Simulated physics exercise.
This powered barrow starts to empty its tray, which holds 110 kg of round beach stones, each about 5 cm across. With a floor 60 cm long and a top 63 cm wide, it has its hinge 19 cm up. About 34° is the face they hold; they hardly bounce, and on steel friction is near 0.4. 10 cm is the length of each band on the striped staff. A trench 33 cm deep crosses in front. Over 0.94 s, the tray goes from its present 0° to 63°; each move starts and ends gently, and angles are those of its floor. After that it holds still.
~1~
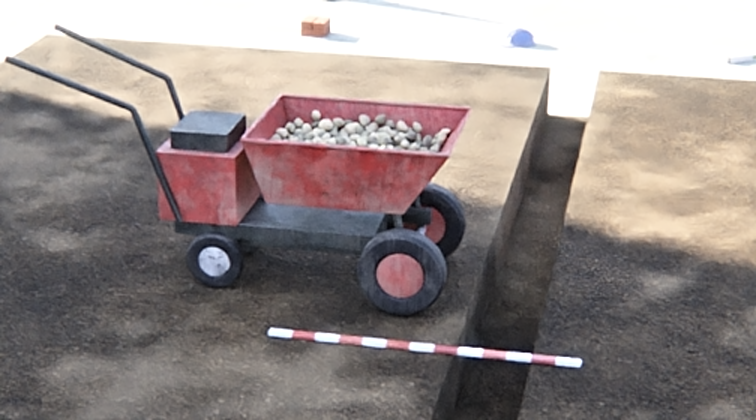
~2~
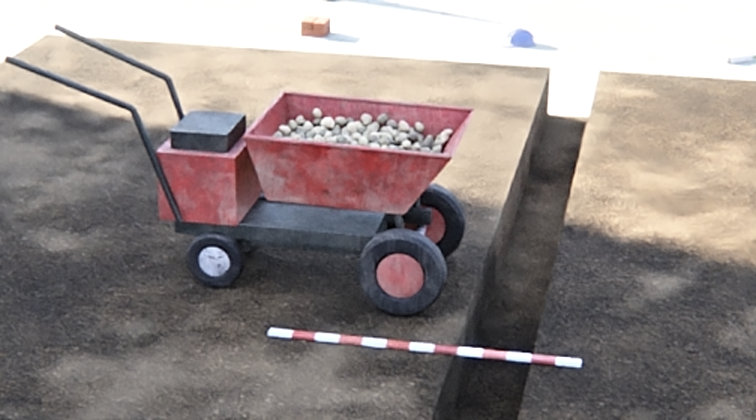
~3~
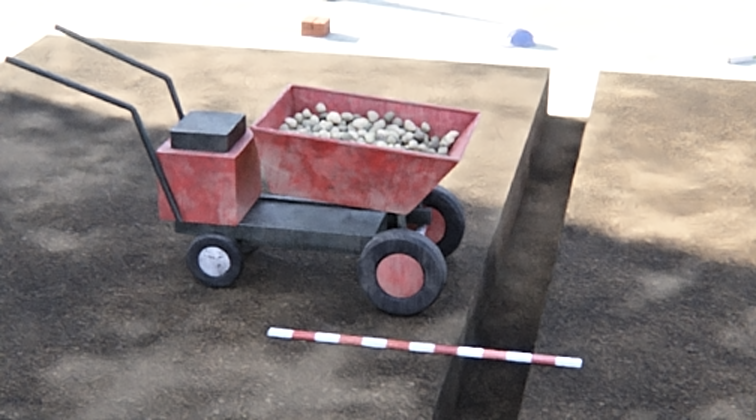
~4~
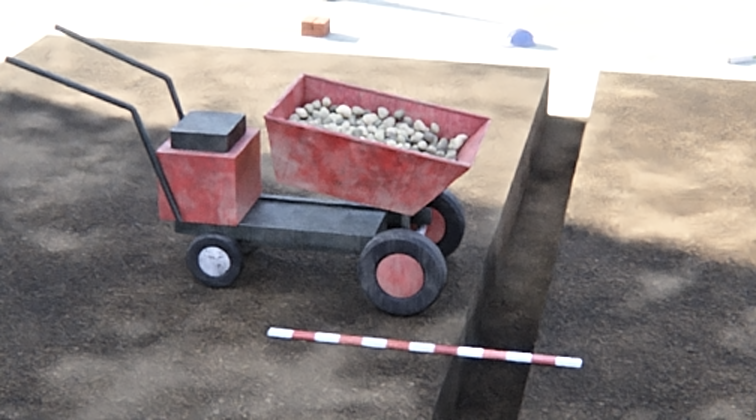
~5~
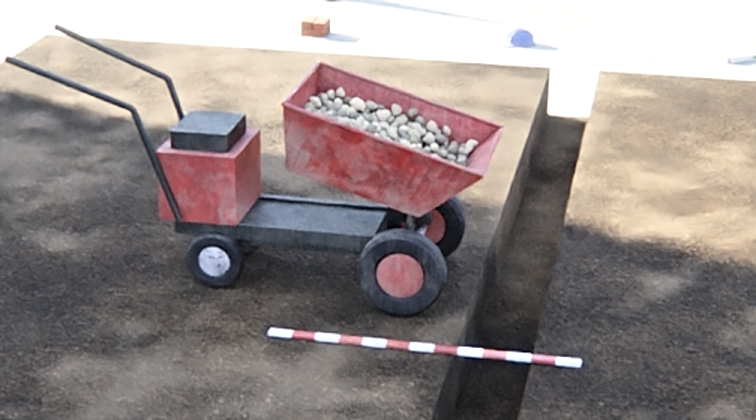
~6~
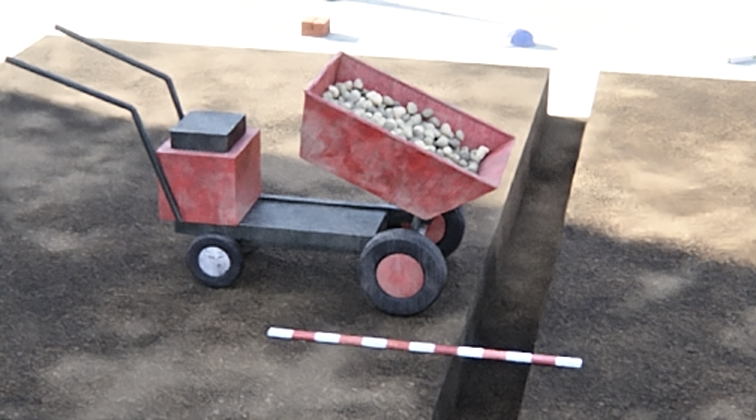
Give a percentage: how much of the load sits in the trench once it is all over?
15 %.
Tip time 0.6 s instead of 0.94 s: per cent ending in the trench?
It would be near 10 percent.
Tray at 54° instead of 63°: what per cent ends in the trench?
About 5%.
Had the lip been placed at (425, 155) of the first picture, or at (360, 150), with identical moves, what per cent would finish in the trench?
About 30 per cent first, then about 80 per cent.
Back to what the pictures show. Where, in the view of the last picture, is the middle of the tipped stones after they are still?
(603, 299).
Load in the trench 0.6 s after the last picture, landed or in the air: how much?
About 0 per cent by then.
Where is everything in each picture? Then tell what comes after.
The tray is at 0°, its lip at (448, 156); the top of the load is at (362, 125), in the first frame.
The tray is at 1°, its lip at (451, 157); the top of the load is at (353, 122), in the second frame.
The tray is at 5°, its lip at (459, 161); the top of the load is at (332, 118), in the third frame.
Lip at (470, 167), floor tilted 10°, highest stones at (316, 113), in the fourth frame.
The tray is at 16°, its lip at (483, 176); the top of the load is at (325, 101), in the fifth frame.
Lip at (497, 188), floor tilted 24°, highest stones at (341, 90), in the sixth frame.
Then, 0.3 s after the last picture the floor is at 53°, 100 % in the tray; the foremost stones are at (515, 211).
Then, 0.6 s after the last picture the floor is at 63°, 84 % in the tray, 16 % past the trench; the foremost stones are at (607, 276).
Then, 1.0 s after the last picture the floor is at 63°, 41 % in the tray, 59 % past the trench; the foremost stones are at (734, 304).
Then, 2.9 s after the last picture the floor is at 63°, 12 % in the tray, 15 % in the trench, 73 % past the trench; the foremost stones are past the picture's edge.
